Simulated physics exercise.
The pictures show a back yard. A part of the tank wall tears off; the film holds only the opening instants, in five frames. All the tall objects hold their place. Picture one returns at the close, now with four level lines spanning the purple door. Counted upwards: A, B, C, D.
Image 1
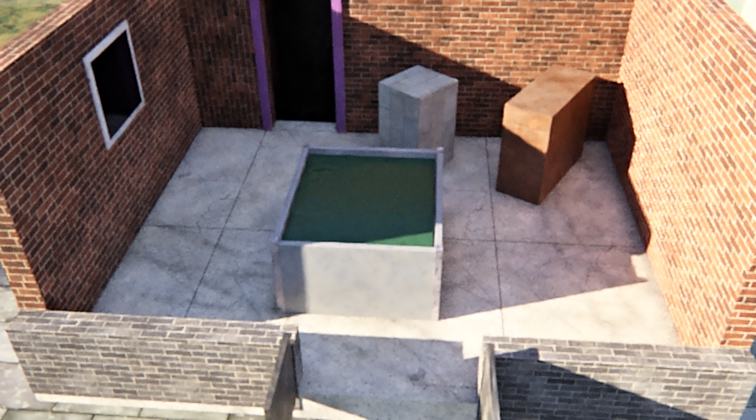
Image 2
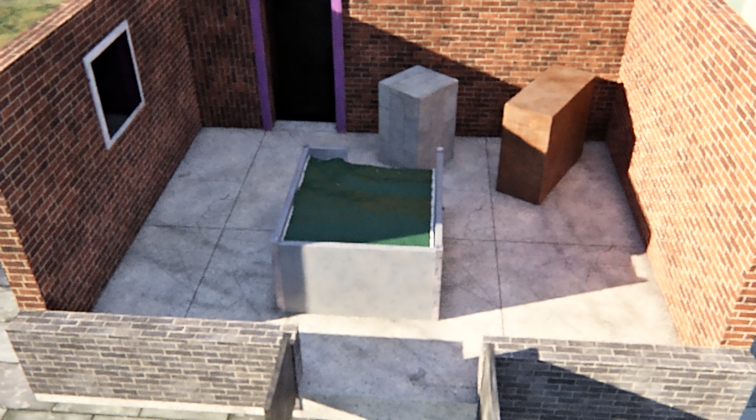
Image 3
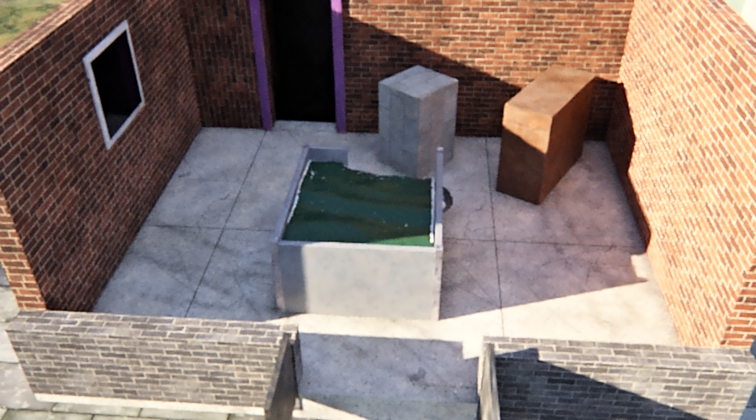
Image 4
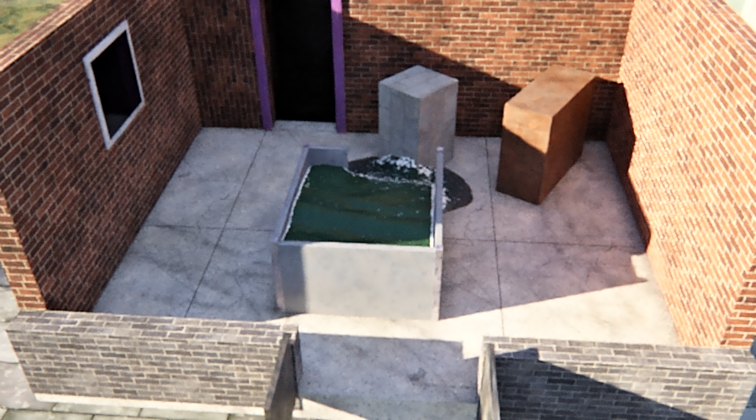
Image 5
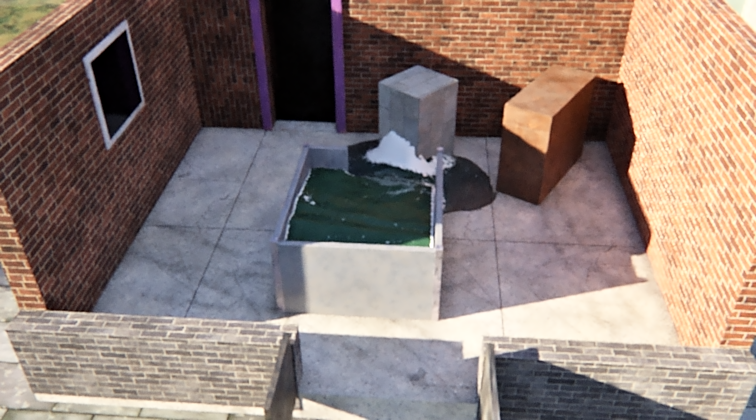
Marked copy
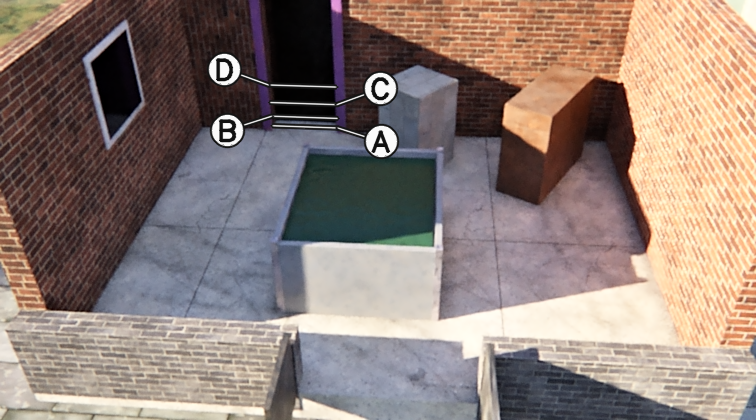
Green water in a grey tank drops slightly and pours out the back around a grey block.
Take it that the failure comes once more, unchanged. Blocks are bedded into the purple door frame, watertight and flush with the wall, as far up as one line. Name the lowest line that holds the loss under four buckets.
I would pick mark B.
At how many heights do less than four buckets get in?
Three of the four.
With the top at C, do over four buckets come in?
No, not at all.
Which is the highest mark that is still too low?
A it is.
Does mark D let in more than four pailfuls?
No.
On the marked copy, A at (305, 126); B at (304, 117); C at (303, 103); D at (302, 86); from the bottom up A, B, C, D.
For mark A, about 14 bucketfuls get in.
For mark B, a bucket or two gets in.
For mark C, nothing gets over.
For mark D, nothing gets over.
